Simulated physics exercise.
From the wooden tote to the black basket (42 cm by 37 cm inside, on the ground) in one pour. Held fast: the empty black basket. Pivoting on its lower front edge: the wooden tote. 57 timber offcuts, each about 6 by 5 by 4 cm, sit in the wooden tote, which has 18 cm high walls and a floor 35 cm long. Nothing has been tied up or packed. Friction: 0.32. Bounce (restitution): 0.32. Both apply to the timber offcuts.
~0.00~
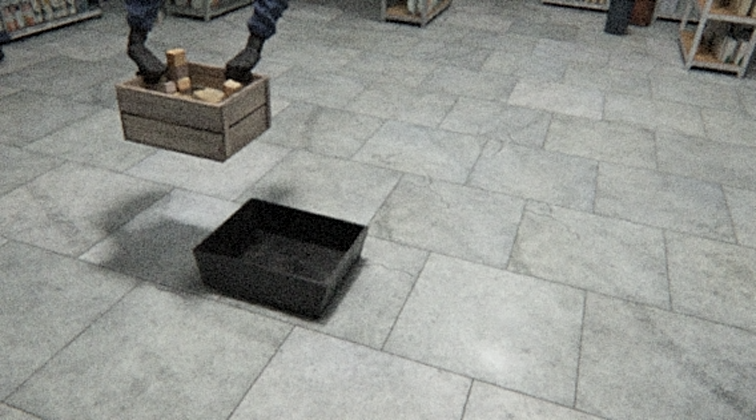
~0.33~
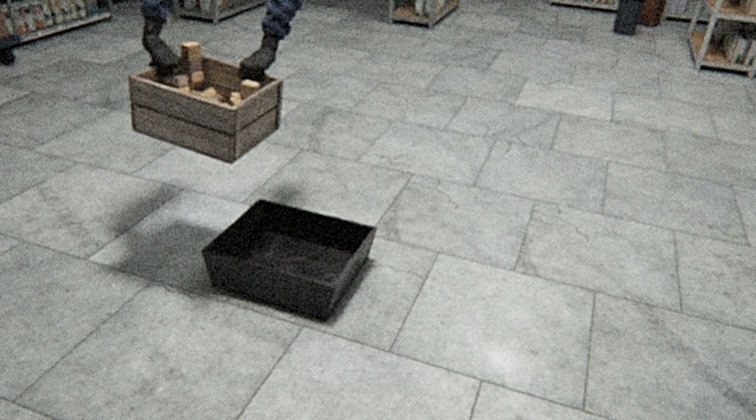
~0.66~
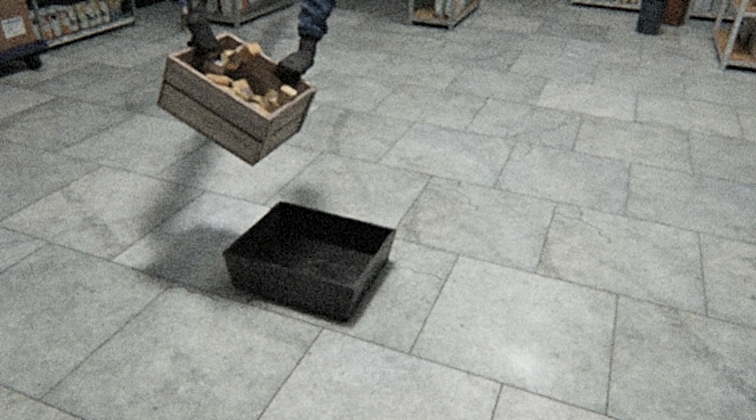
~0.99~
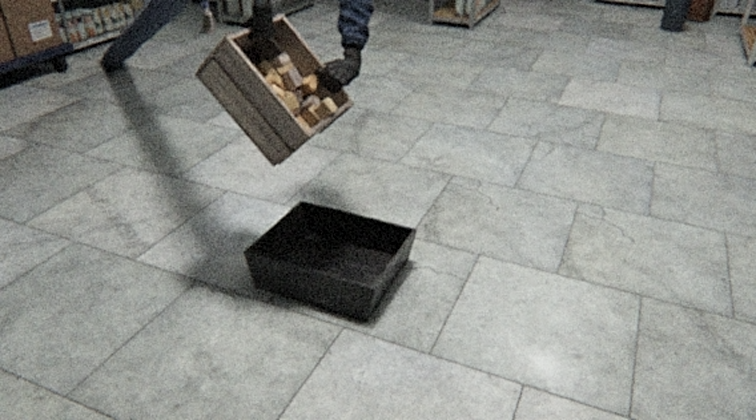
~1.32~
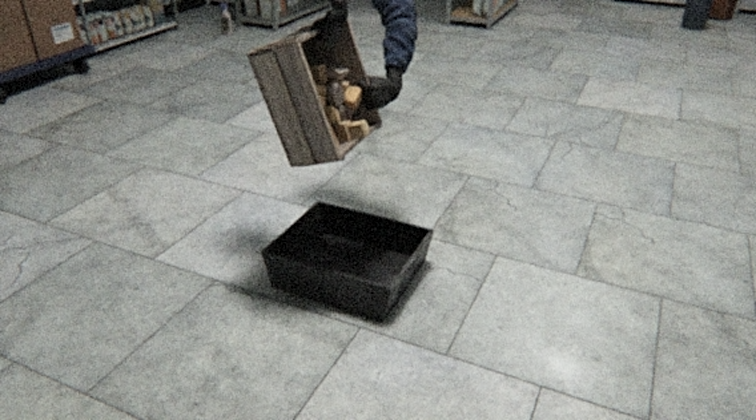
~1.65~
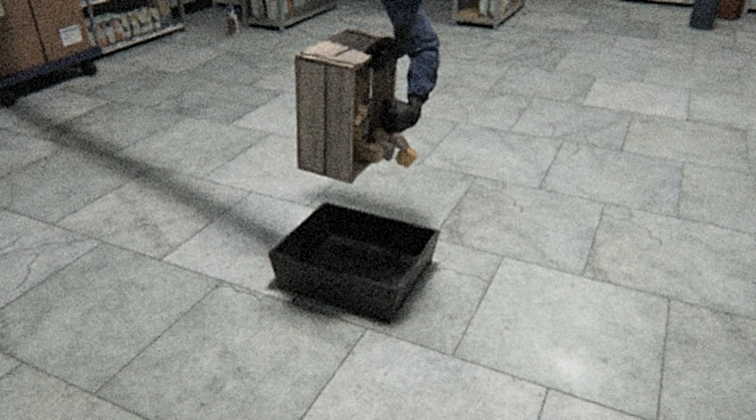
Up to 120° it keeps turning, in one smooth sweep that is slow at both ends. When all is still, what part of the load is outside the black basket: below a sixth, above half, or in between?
Of the timber offcuts, a sixth through one half miss the black basket and stay outside it.
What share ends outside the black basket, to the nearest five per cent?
About 30 per cent.
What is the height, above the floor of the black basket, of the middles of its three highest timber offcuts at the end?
It reaches close to 8 cm.
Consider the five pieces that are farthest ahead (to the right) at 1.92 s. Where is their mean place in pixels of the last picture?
About (408, 222).
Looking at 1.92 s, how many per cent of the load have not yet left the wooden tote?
Around 85 per cent of the load.
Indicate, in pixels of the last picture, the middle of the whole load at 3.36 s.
The middle lies close to (394, 277).
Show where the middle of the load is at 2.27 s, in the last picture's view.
(385, 211).
After 1.92 s, tilt 109°; 48 still in the wooden tote, 3 in the black basket and 6 in the air.
After 2.27 s, tilt 119°; 21 still in the wooden tote, 15 in the black basket, 9 outside the black basket and 12 in the air.
After 2.74 s, tilt 120°; 39 in the black basket and 18 outside the black basket.
When it is over (at 3.36 s), 39 in the black basket and 18 outside the black basket. Asked share, 18 of 57, 32 per cent.
